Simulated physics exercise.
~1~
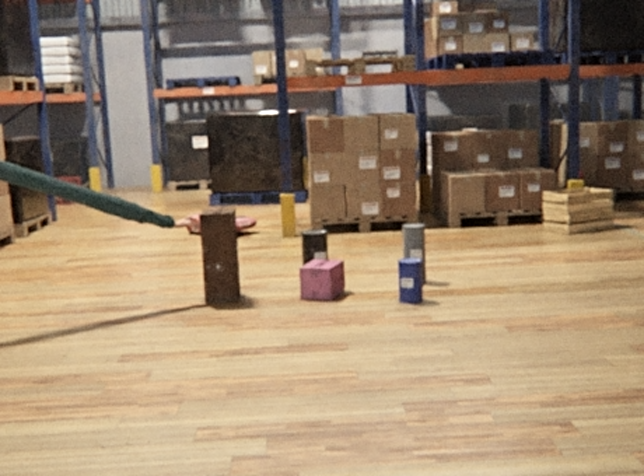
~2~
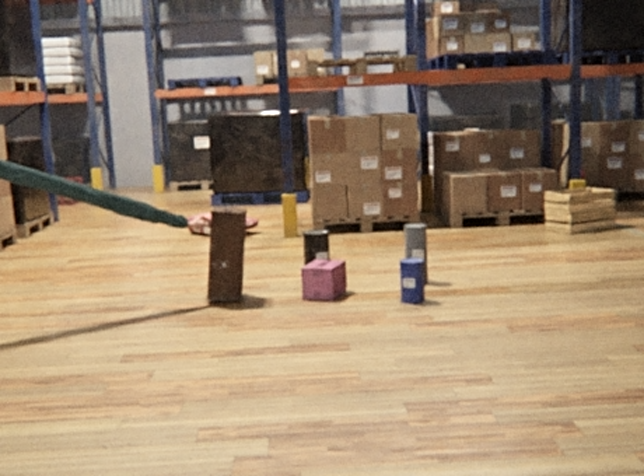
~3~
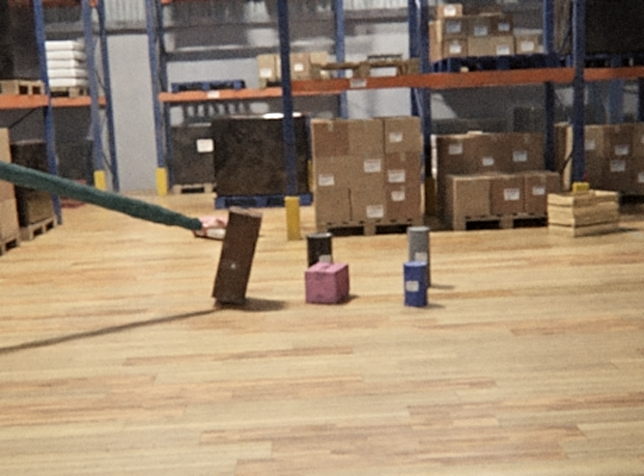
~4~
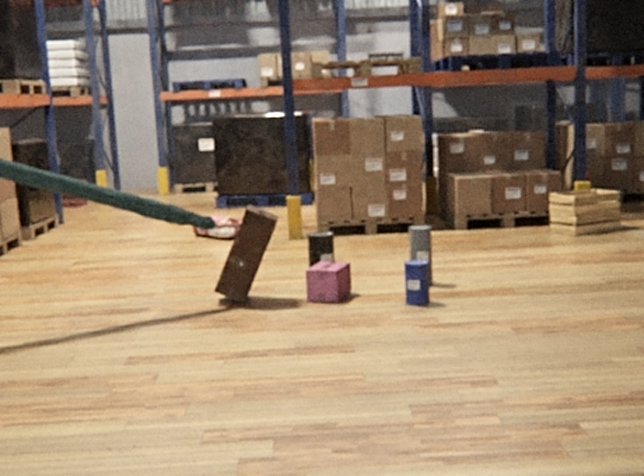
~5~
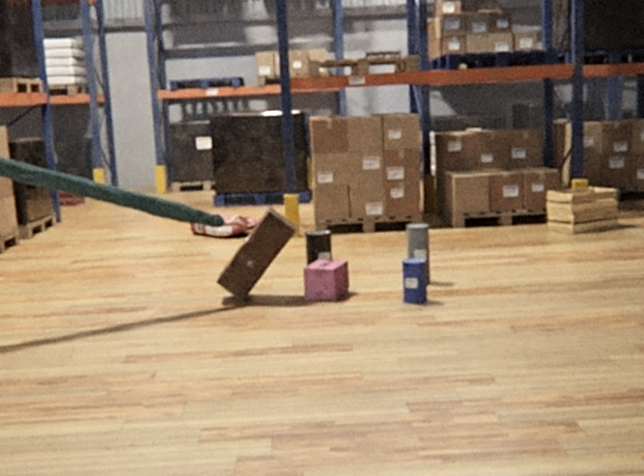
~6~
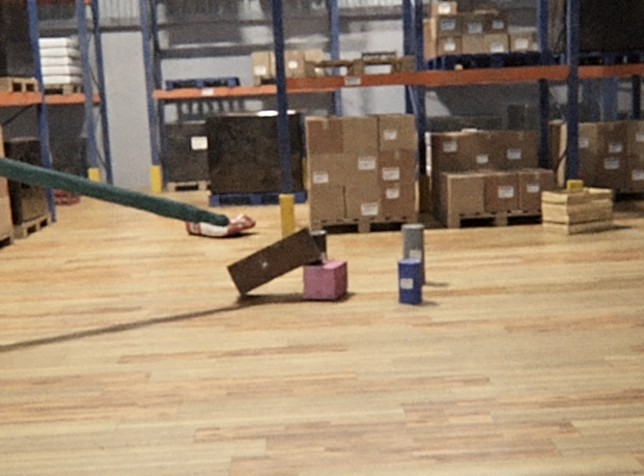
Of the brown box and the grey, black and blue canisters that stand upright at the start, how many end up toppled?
One of them ends up toppled, the brown box, while the three canisters remain upright.
